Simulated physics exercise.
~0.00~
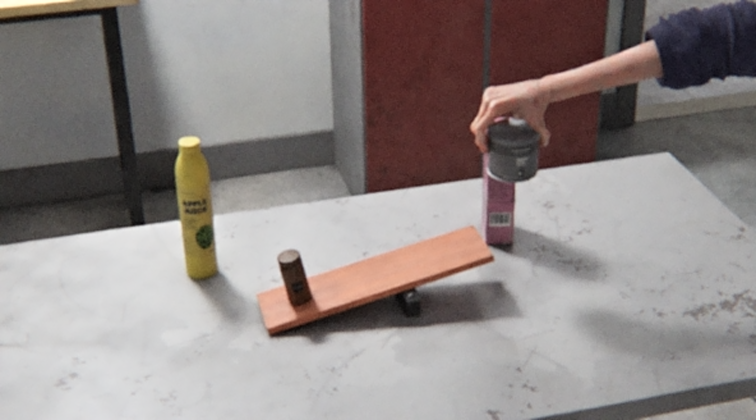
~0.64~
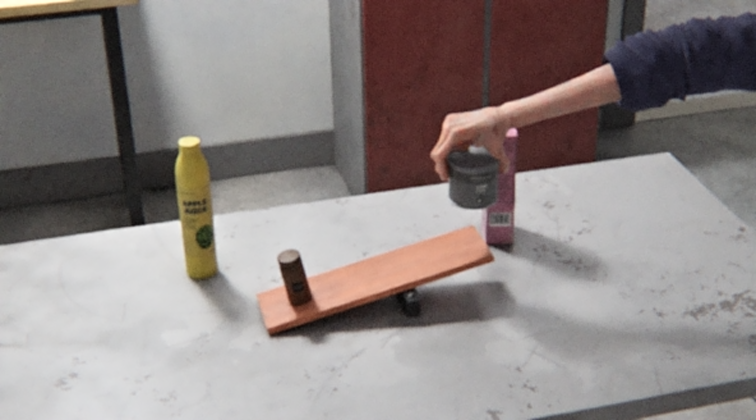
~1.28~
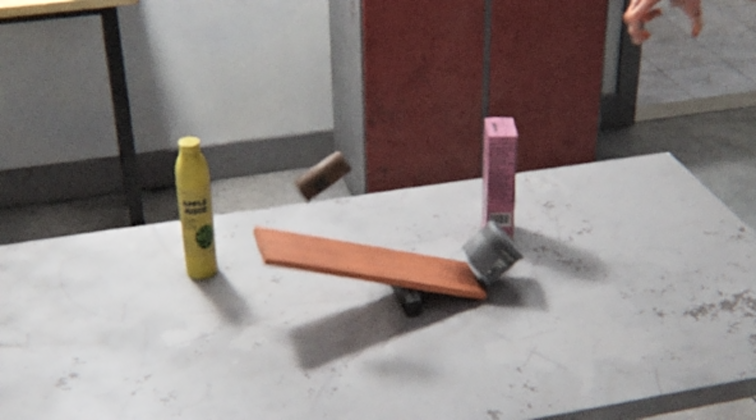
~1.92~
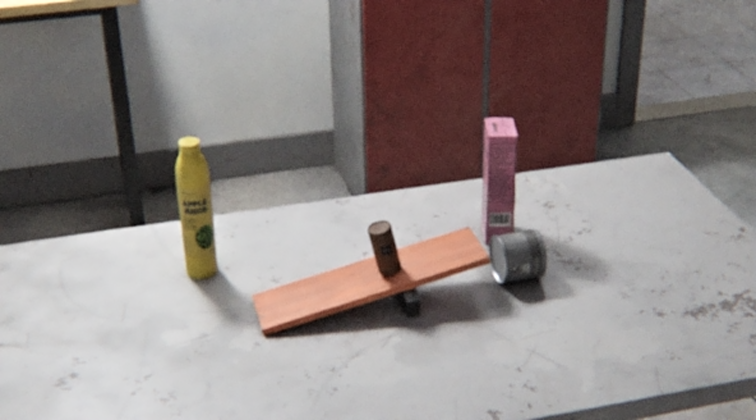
On a grey marbled table seen from slightly above, an orange plank leans across a small dark block, its left end low with a brown shaker on it. A yellow bottle stands to the left and a pink carton behind the plank's right end. A hand reaches in from the right, moves a grey tin left and down over the raised end, then lets go and withdraws. The tin strikes the plank, which tips the other way and flings the shaker upward. The plank swings back left end low, the shaker resting upside down near its middle and the tin lying on its side at the right, while bottle and carton stay standing.
